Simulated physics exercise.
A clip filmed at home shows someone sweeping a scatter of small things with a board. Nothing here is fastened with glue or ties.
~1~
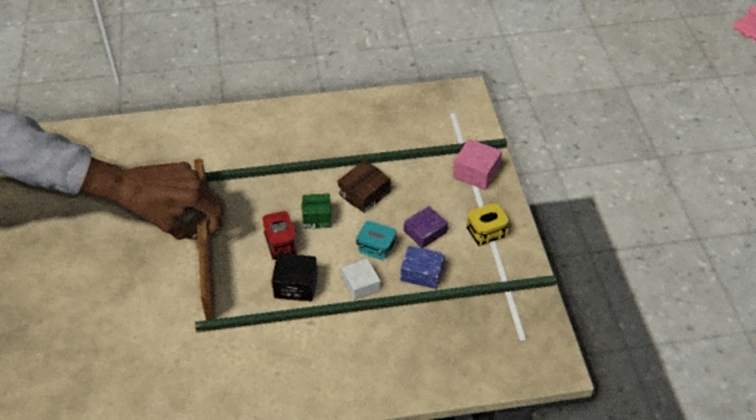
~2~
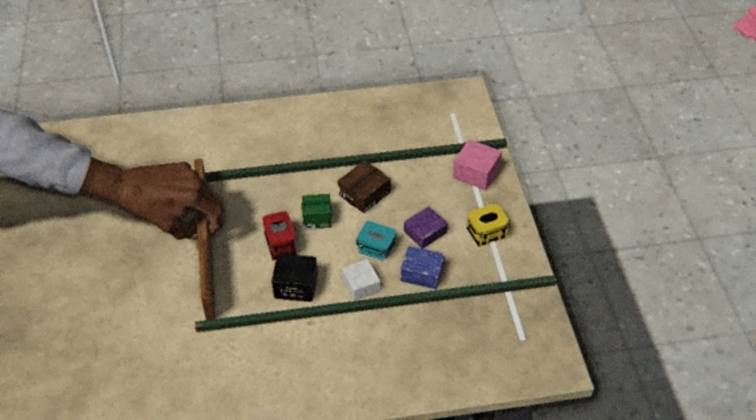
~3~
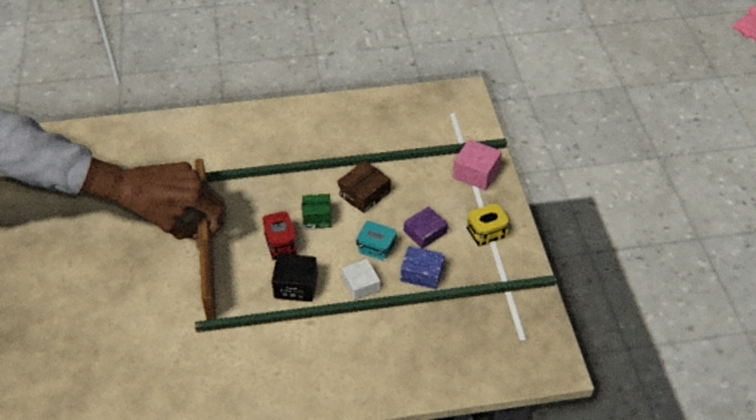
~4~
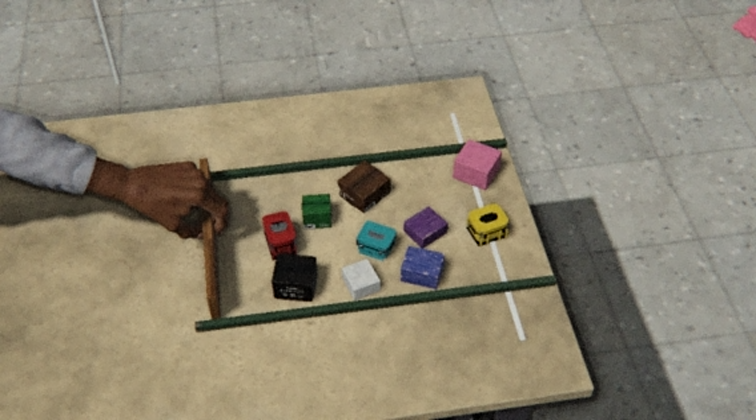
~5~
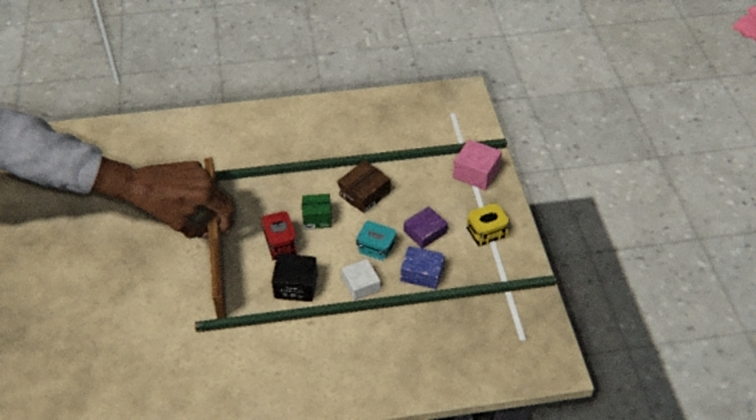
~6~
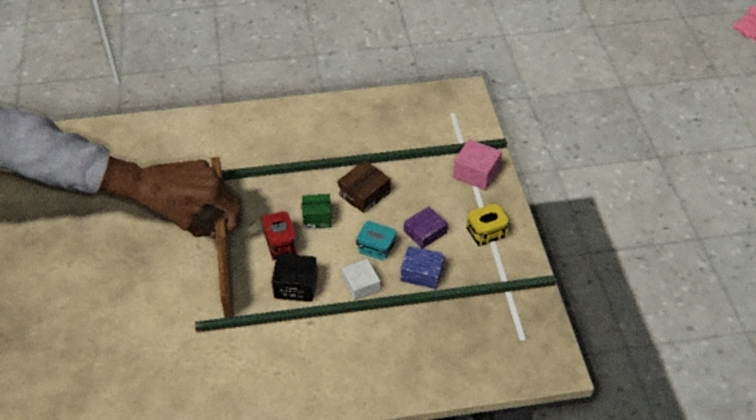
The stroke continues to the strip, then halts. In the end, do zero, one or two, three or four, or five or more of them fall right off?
Over the end go more than two but fewer than five.
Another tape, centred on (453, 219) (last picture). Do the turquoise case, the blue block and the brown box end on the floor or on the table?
First the turquoise case, which stays on top, then the blue block, which leaves the top, and the brown box, which stays on top.
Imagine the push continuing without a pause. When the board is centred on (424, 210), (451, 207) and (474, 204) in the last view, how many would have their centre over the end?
0, 1 and 3.
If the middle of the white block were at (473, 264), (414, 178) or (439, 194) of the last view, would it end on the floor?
Order of tries: Off, off, on.
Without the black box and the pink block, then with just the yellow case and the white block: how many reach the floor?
1 in the first case and 2 in the second.
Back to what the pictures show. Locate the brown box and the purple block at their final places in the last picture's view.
The first one ends at (487, 158), the second at (522, 201).
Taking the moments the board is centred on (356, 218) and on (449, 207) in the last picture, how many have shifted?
Counting first: 8, next 10.
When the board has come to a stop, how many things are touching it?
It touches 4.
Soon after, none off yet; pink block at rest near (477, 165); yellow case at rest near (488, 225); purple block at rest near (426, 227).
In the end, the number that fall off is three or four; gone, white block, blue block, yellow case and pink block.
